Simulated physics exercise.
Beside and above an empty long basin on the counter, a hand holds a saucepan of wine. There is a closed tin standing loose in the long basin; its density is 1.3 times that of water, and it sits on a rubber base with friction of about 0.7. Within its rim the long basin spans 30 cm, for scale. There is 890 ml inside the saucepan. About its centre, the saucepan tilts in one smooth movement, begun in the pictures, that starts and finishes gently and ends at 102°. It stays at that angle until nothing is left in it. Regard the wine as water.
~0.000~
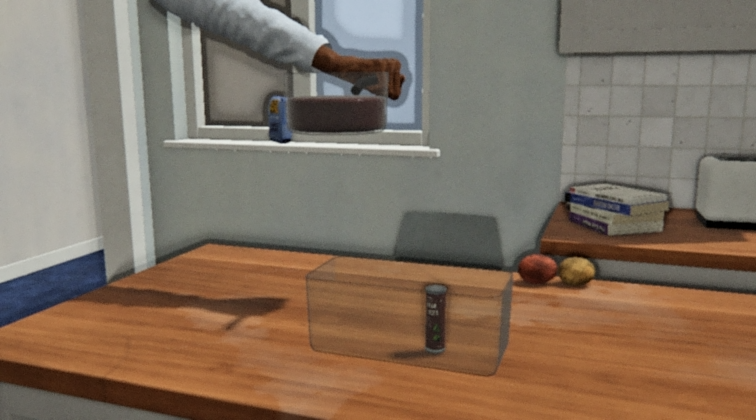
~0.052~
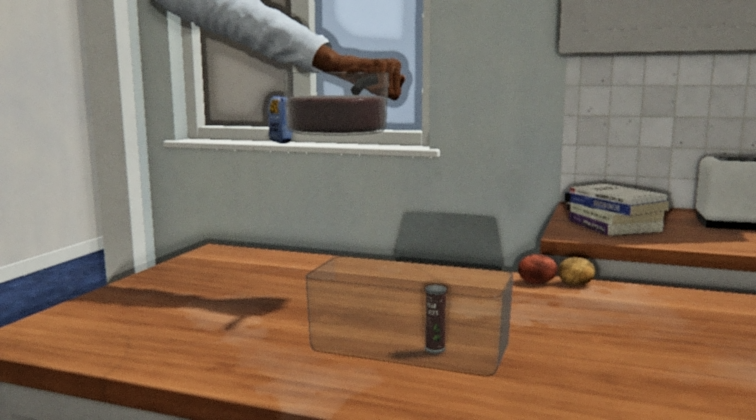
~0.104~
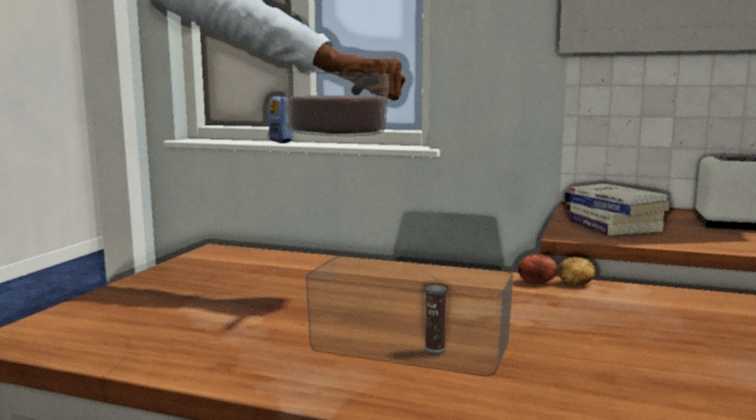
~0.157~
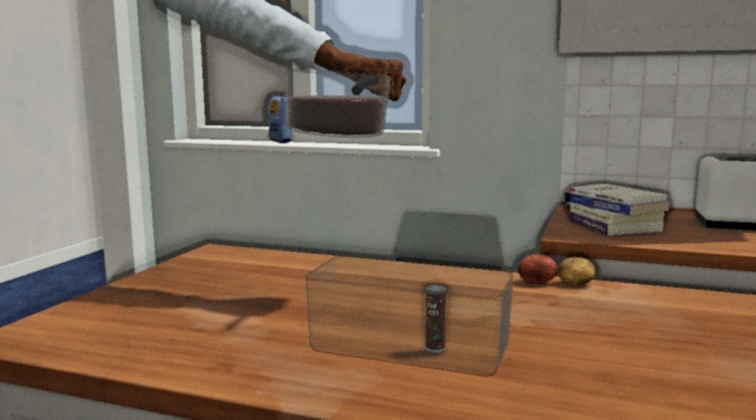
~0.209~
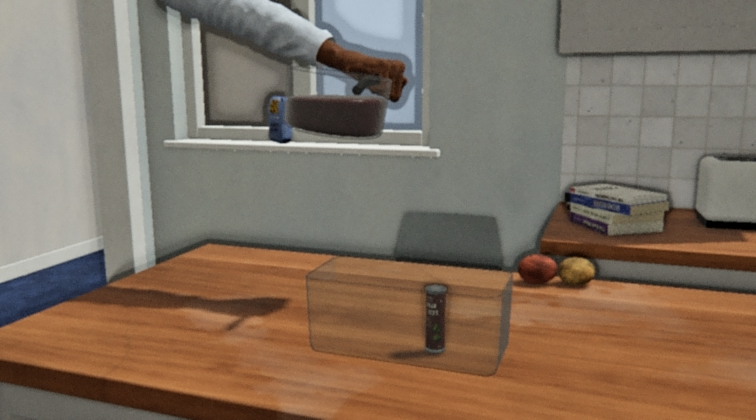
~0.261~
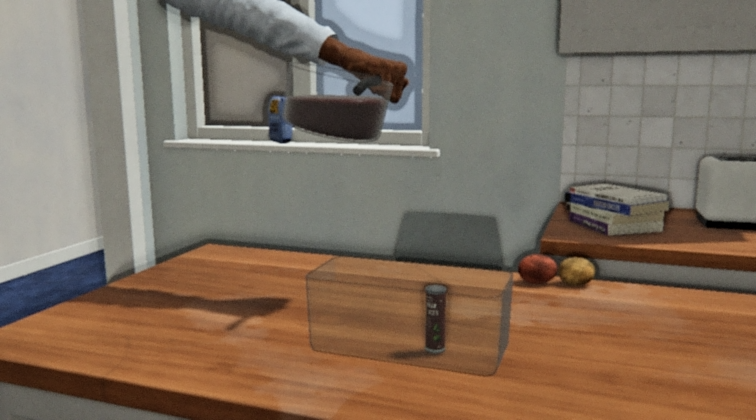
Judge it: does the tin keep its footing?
Yes, it keeps its footing.
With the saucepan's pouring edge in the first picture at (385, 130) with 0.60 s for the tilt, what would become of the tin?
Then it tips over.
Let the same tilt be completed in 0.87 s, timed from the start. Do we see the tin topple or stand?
Result: Tin upright.
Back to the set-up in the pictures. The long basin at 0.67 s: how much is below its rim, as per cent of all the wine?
I reckon close to 0 percent of it.
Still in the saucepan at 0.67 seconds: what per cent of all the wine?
Near 74 in a hundred.
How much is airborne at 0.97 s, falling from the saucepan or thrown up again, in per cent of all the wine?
In-air share: About 28 %.
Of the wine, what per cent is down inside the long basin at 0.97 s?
The fraction sits near 52 in a hundred.
Then, 0.67 s in, the tilt is 66° and 73 per cent is still to pour; the tin stands where it began.
Then, 0.97 s in, the tilt is 97° and 19 per cent is still to pour; the tin stands where it began.
Then, 1.29 s in, the tilt is 102° and 2 per cent is still to pour; the tin stands 1 cm from where it began.
Then, 1.63 s in, the tilt is 102° and 0 per cent is still to pour; the tin stands 1 cm from where it began.
Finally, the tin stands 1 cm from where it began.
